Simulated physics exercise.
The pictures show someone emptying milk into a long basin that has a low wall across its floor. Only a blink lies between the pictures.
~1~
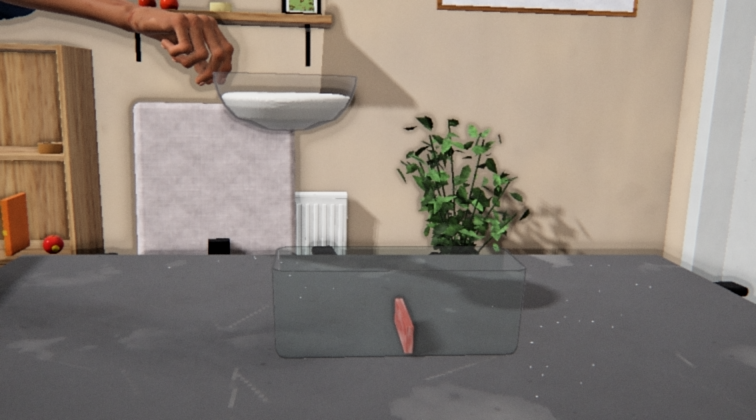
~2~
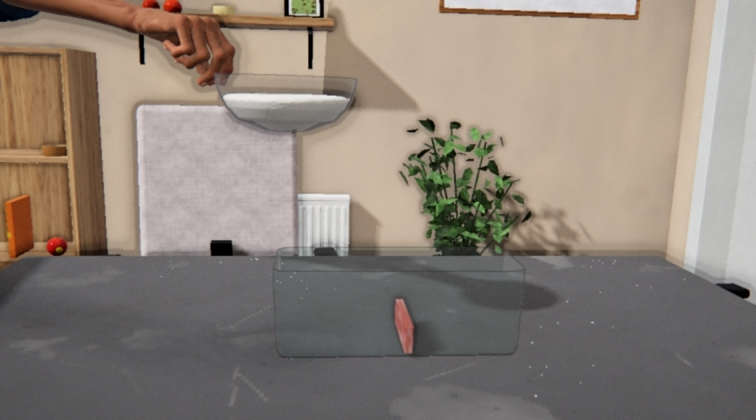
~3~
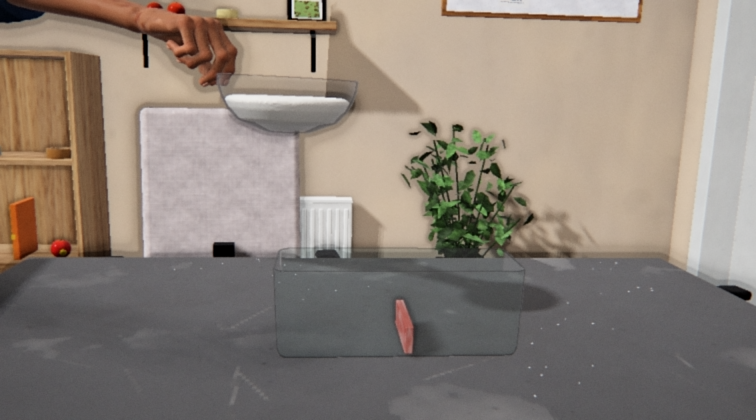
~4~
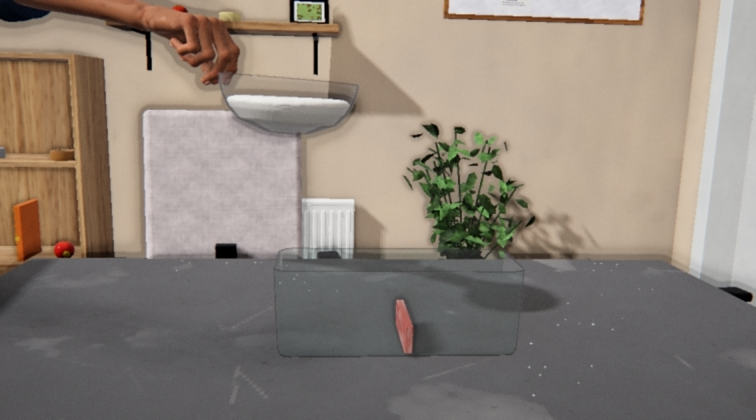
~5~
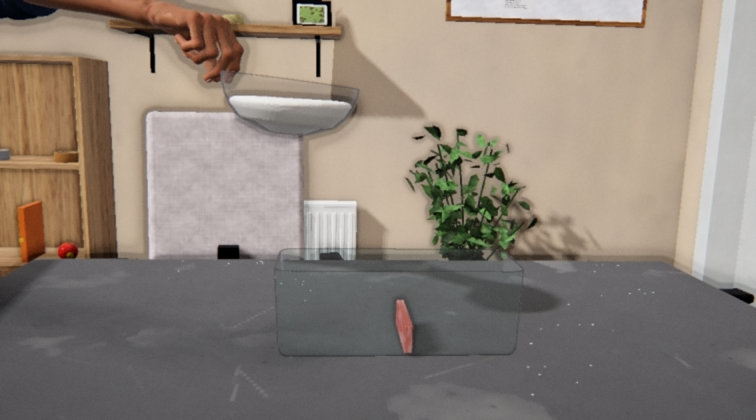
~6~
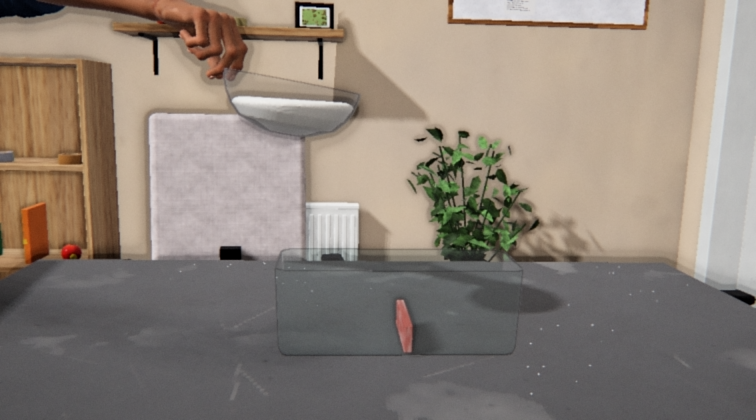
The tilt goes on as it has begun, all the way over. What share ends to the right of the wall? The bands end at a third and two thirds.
It comes to from a third to two thirds.
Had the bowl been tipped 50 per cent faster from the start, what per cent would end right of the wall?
Close to 40 per cent.
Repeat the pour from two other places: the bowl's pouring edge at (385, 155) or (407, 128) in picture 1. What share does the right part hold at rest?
Near 65 % and 80 %.
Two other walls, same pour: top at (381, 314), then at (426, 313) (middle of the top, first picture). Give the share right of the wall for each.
First some 70, then 5 per cent.
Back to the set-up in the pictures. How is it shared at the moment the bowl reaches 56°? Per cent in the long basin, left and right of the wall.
Near 5 on the left, 5 on the right.
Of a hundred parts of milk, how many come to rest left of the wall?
Near 50 %.
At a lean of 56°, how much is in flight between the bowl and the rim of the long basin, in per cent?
It comes to 35 per cent or so.
A moment on, the bowl is tipped part way and 54 per cent is still to pour, 5 is left of the wall and 4 right of it.
Next, the bowl is tipped on its side and 3 per cent is still to pour, 37 is left of the wall and 48 right of it.
Then the bowl is tipped right over and 0 per cent is still to pour, 50 is left of the wall and 48 right of it.
Later the bowl is tipped right over and 0 per cent is still to pour, 50 is left of the wall and 48 right of it.
Finally, 50 per cent lies left of the wall, 48 right of it and 1 outside.
